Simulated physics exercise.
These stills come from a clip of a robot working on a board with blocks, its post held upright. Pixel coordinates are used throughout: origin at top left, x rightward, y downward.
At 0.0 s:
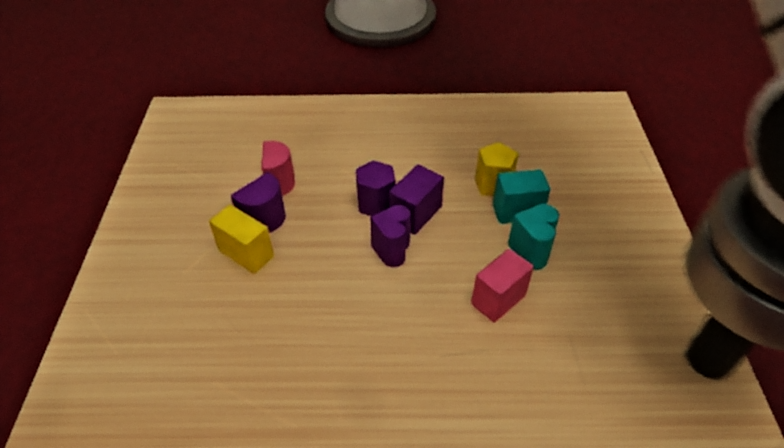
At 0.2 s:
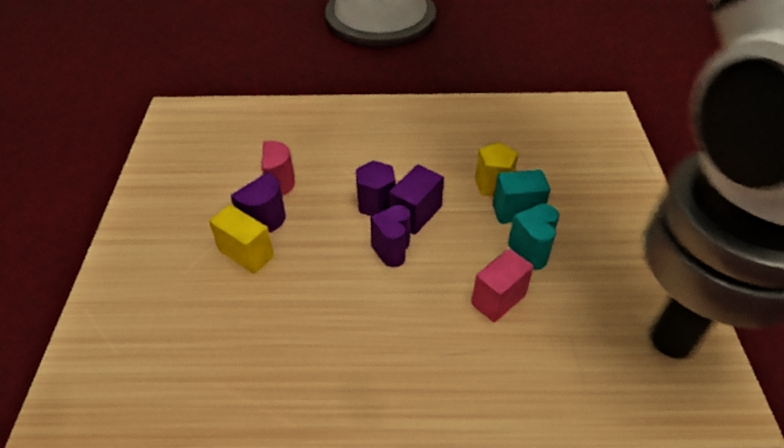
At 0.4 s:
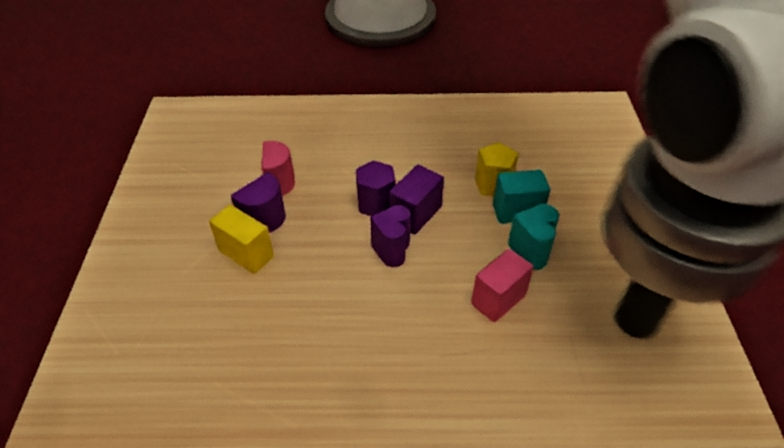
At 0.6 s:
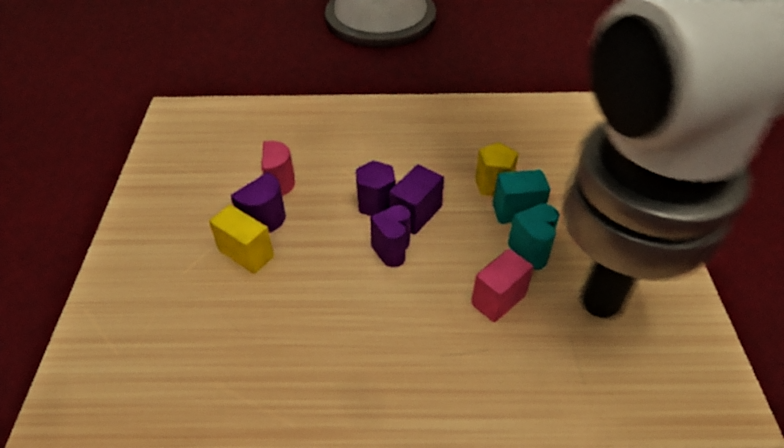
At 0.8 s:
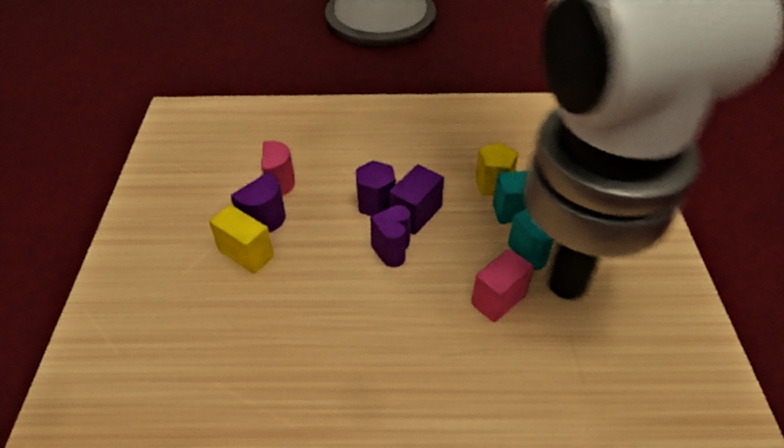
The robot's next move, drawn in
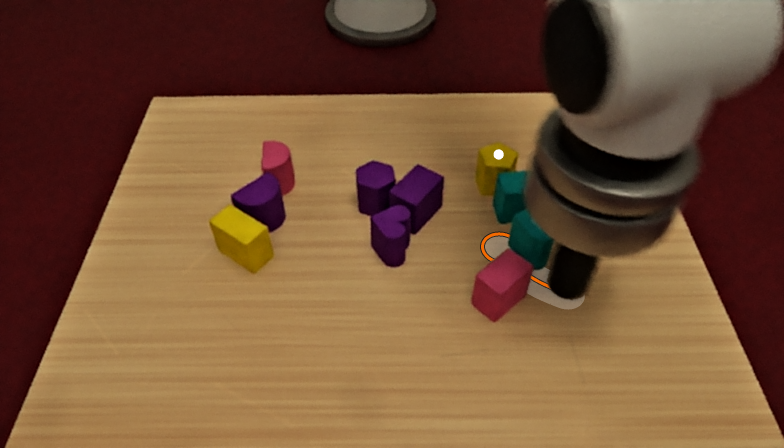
On a wooden board scattered with small colored blocks, a robot arm with a dark post moved in from the right, gliding left and slightly upward toward the pink and turquoise blocks, which stayed still.
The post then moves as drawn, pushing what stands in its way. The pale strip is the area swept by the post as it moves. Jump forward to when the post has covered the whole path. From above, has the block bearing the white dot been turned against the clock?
Yes.
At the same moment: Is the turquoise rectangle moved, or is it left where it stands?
Displaced, by a centimetre or more.
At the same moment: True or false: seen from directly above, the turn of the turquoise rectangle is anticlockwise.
That is false.
The line goes from (564, 293) over (538, 281) and (517, 266) to (501, 248); the dot is on the yellow pentagon.
Halfway along, post (528, 264); turquoise heart block (532, 210), turned 25° clockwise.
At the end, post (503, 239); yellow pentagon (498, 143), turned 35° anticlockwise; pink rectangle unmoved; turquoise rectangle (526, 167), turned 30° clockwise; turquoise heart block (518, 189), turned 50° clockwise.
